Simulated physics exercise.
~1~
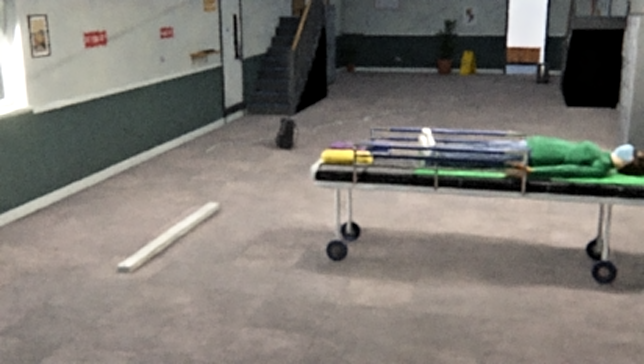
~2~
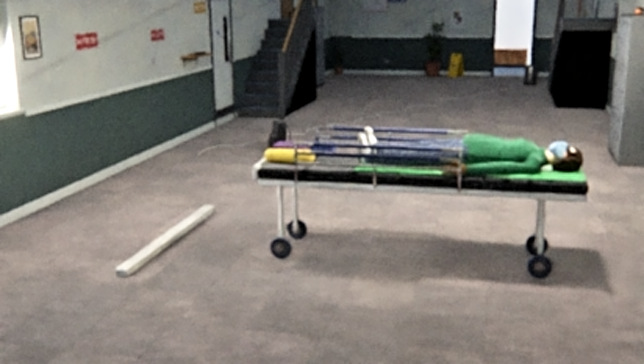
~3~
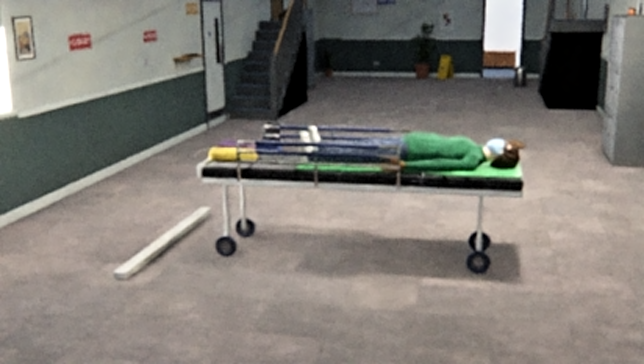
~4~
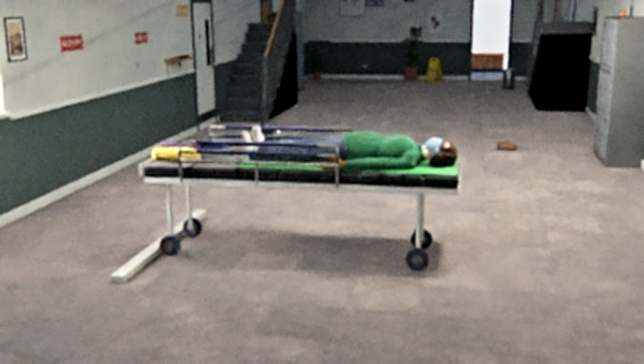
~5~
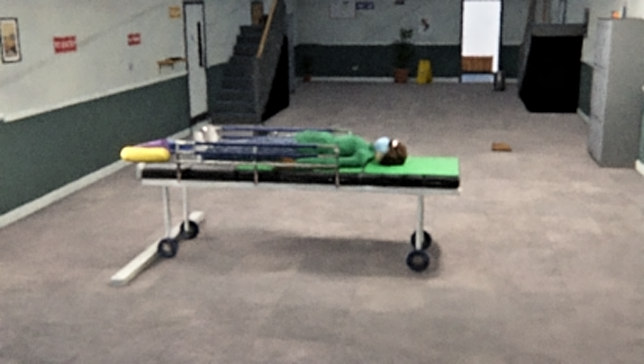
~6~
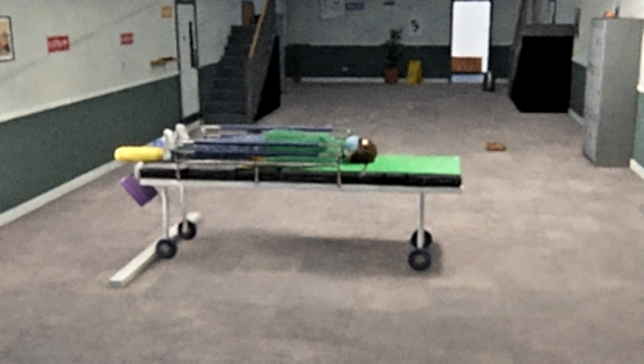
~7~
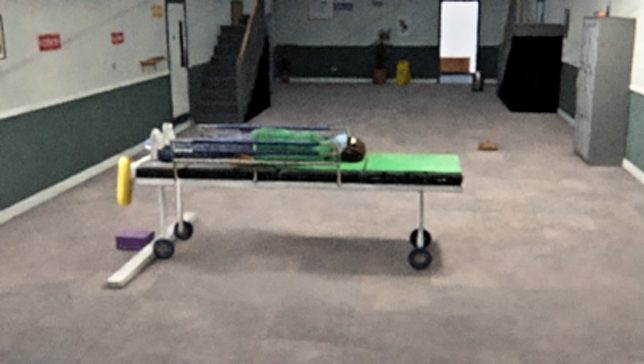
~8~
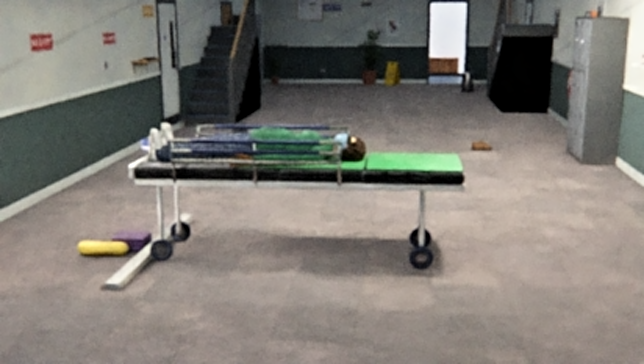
In a wide hall with stairs, a trolley carrying a person in green rolls left and stops at a white floor bar; the person slides feet first toward the left end and stops still aboard, while a purple box, then a yellow cylinder, drop to the floor.
